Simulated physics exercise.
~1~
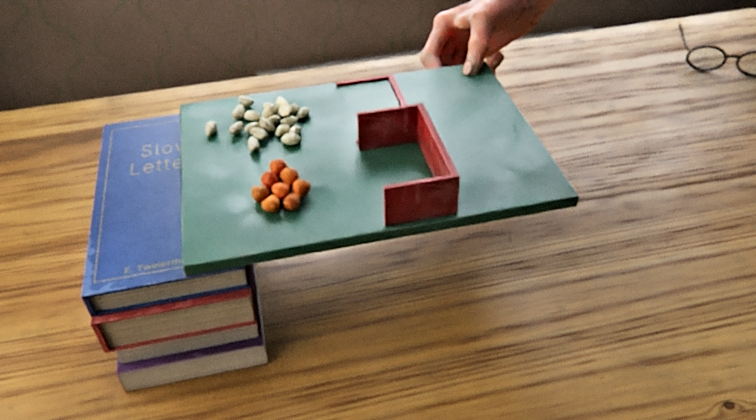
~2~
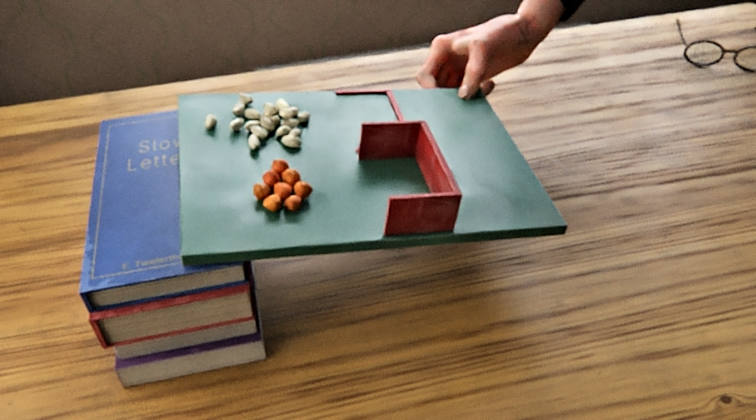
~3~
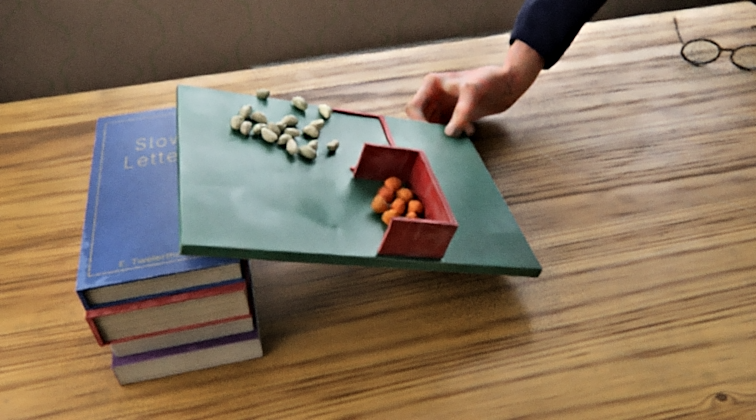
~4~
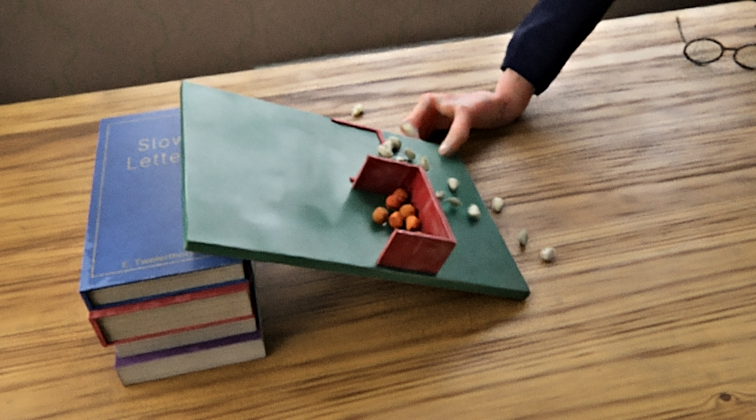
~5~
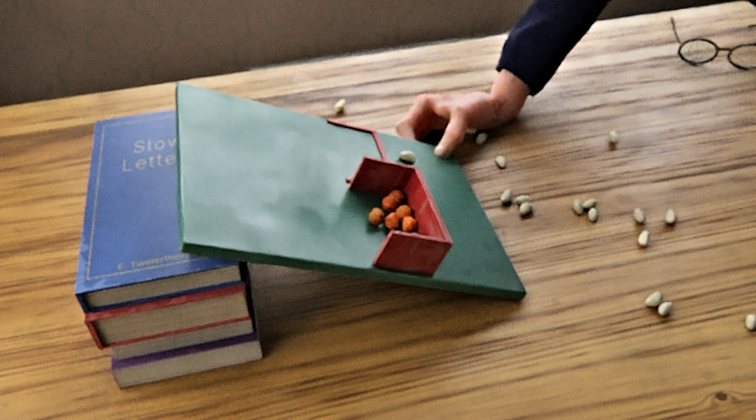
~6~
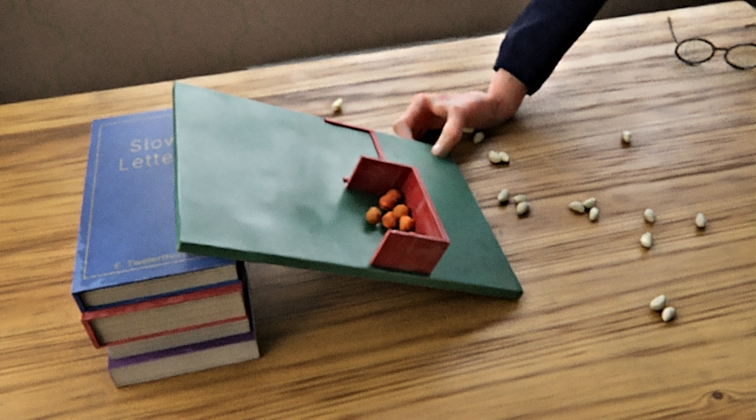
On a wooden tabletop, a green board rests with its left end on a stack of three books while a hand holds its far right side. A pile of pale, nut-like pieces sits toward the back, and a cluster of orange ones sits nearer the front, each facing a red barrier. As the hand lowers the free end, both groups slide right, and the orange pieces gather inside the taller front barrier. The pale ones spill past the low back strip and scatter across the table. Finally, the board rests steeply sloped, with only the orange pieces still held on it.
